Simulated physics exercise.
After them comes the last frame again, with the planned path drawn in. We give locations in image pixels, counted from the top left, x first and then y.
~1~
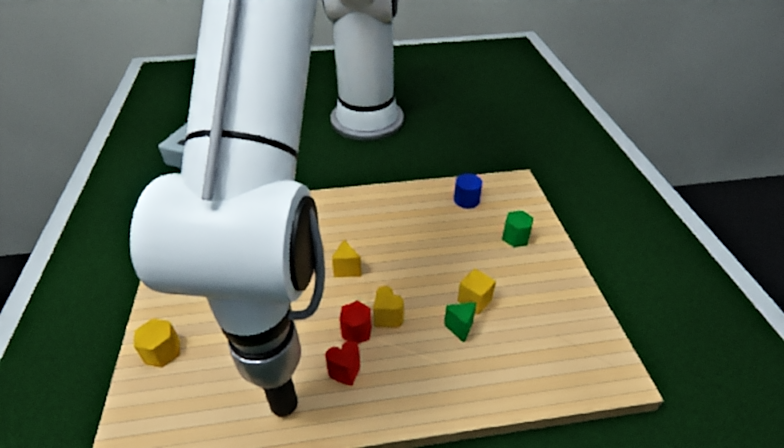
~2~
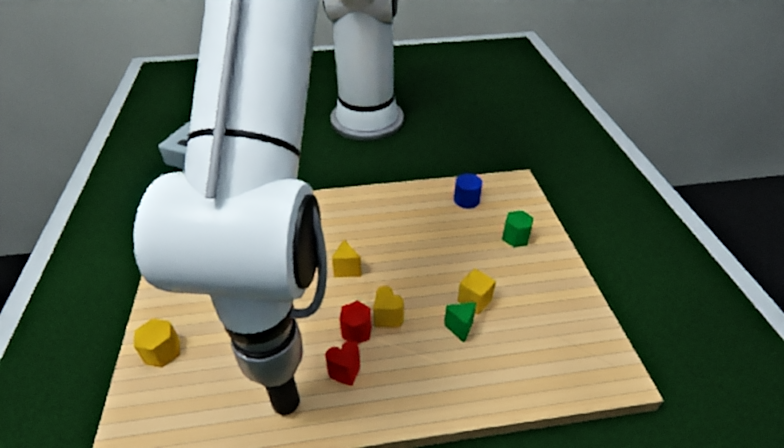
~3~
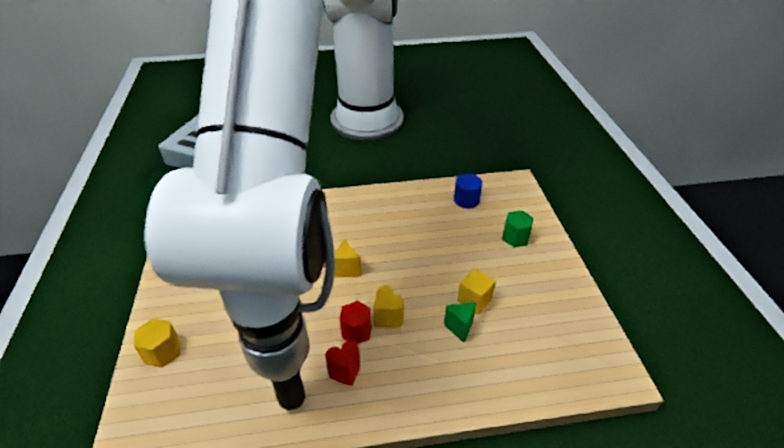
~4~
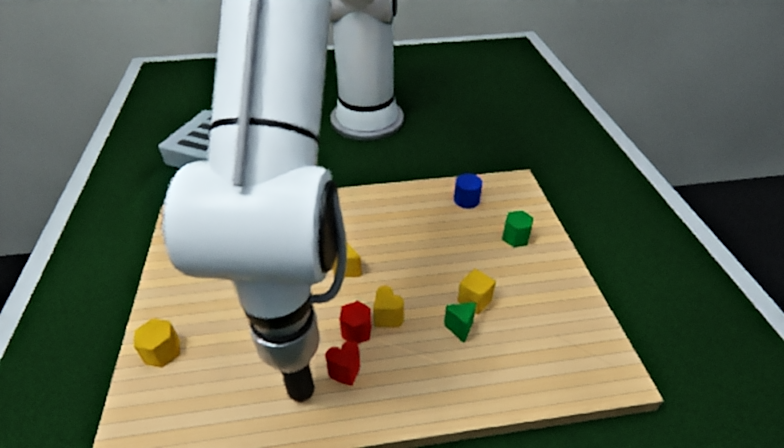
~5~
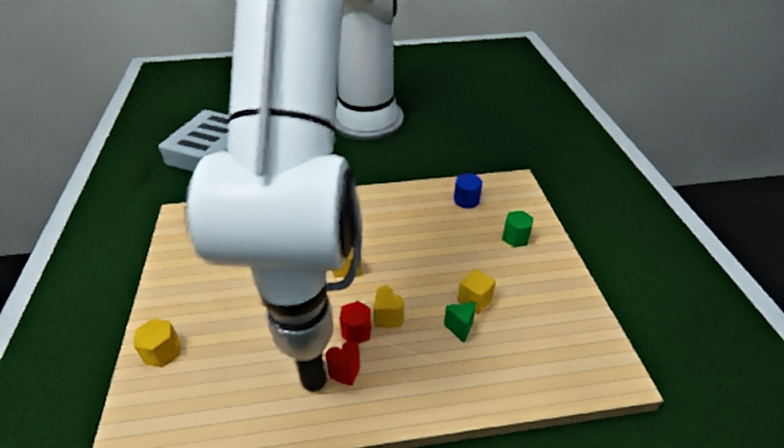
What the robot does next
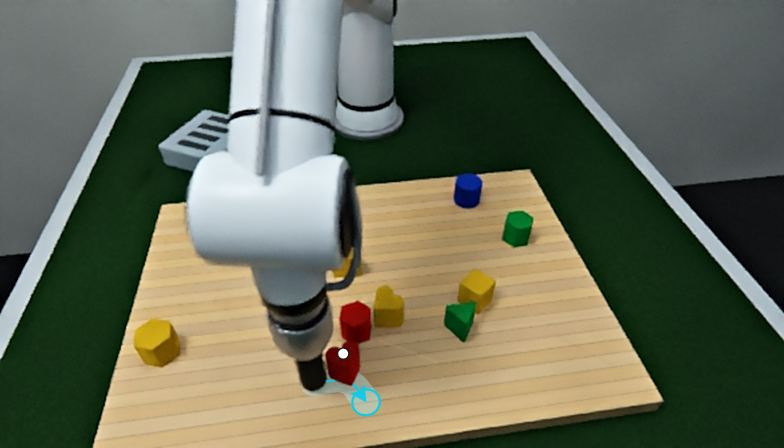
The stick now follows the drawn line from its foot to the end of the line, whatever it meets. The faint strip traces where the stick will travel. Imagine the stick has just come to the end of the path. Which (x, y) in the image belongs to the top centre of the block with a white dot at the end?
When the path ends, it will be at (371, 346).
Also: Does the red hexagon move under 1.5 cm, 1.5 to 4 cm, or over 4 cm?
It gets moved under 1.5 cm.
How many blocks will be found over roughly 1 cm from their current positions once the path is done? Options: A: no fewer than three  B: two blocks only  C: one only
C - one only.
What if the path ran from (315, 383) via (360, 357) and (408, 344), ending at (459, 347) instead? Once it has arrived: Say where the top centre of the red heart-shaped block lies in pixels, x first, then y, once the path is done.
Its top centre lands on (410, 349).
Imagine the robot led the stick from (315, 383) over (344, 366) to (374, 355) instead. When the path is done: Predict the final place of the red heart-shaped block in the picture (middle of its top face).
By then it is at (398, 345).
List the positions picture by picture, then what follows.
In the first picture, lower end of the stick at (284, 404), tops of blocks, red heart-shaped block at (343, 354), red hexagon at (355, 313).
In the second picture, stick at (286, 402), blocks as before.
In the third picture, stick at (292, 397), blocks as before.
In the fourth picture, stick at (301, 390), blocks as before.
In the fifth picture, stick at (314, 379), red heart-shaped block at (343, 354), red hexagon at (355, 313).
The drawn path runs from (315, 383) via (336, 380) and (354, 386), ending at (366, 402); the dot is on the red heart-shaped block.
On the path given first. Halfway along, stick at (346, 376); red heart-shaped block at (370, 347).
At the end, stick at (366, 398); red heart-shaped block at (371, 346); red hexagon not moved.
